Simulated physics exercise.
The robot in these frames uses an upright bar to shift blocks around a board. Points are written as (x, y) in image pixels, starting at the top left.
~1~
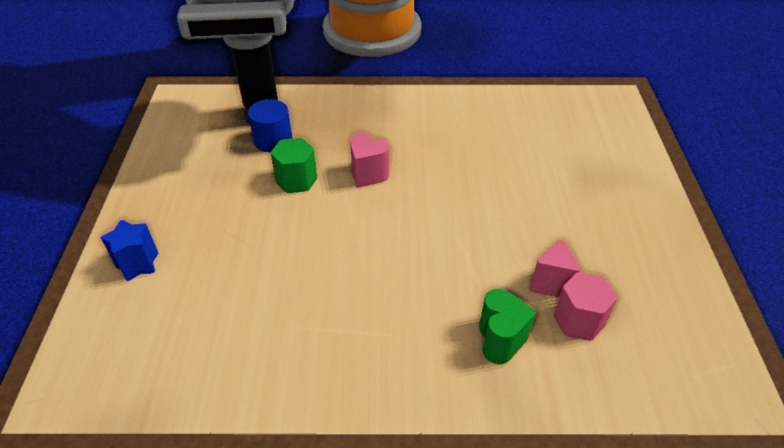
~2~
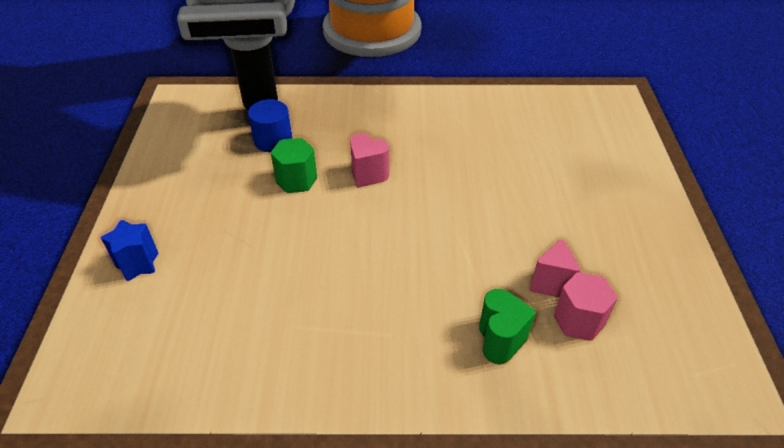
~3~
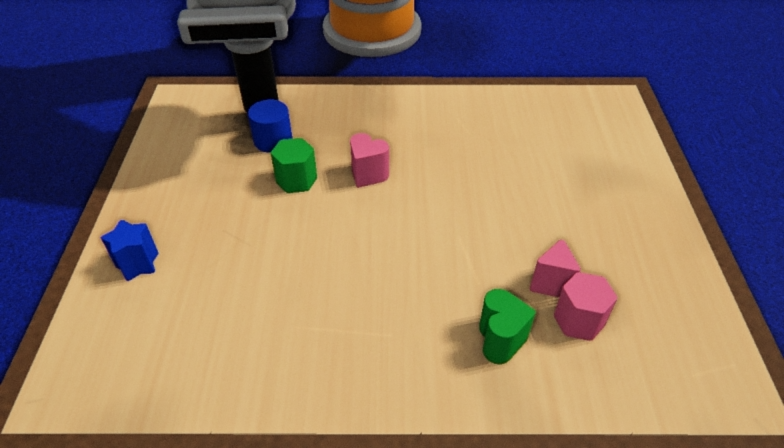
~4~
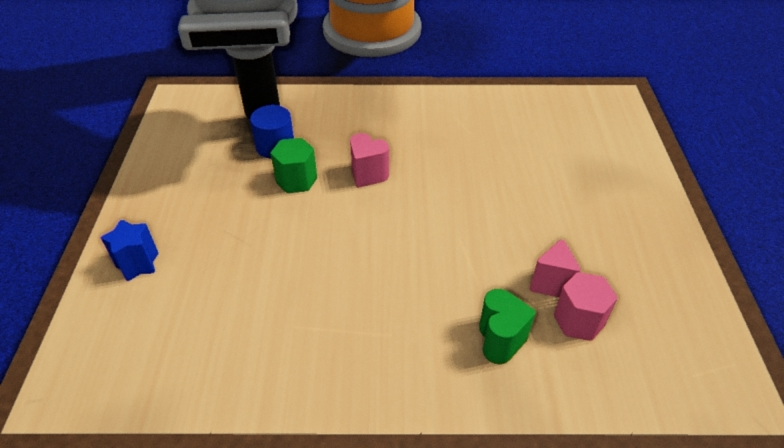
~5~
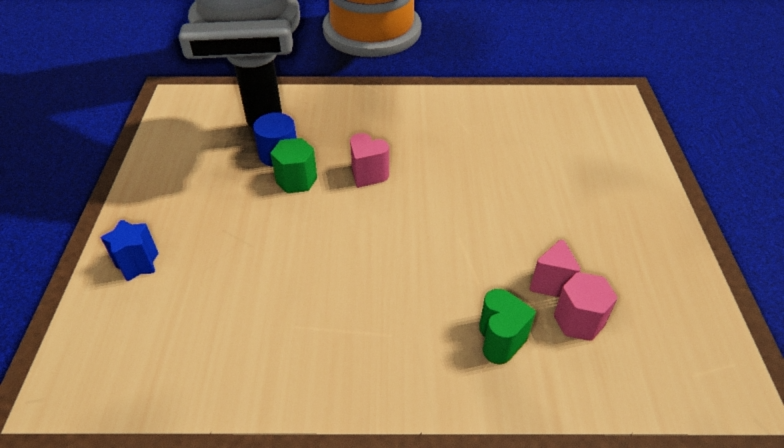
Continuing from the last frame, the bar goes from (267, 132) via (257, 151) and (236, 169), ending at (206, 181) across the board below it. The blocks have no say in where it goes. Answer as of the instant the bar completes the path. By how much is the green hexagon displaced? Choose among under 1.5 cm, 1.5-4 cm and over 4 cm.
From 1.5 to 4 cm.
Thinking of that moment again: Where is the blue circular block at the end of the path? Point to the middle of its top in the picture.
The spot you're after is about (272, 146) in the image.
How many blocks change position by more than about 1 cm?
It displaces two.
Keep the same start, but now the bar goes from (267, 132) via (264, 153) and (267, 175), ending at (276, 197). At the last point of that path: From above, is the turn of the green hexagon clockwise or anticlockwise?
From overhead, anticlockwise.
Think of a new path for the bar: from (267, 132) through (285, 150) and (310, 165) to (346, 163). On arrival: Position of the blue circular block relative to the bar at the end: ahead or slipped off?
It falls back or aside.
On the path given first. Halfway along, bar at (245, 147); blue circular block at (272, 146); green hexagon at (305, 161).
At the end, bar at (202, 168); blue circular block at (272, 146); green hexagon at (305, 161).
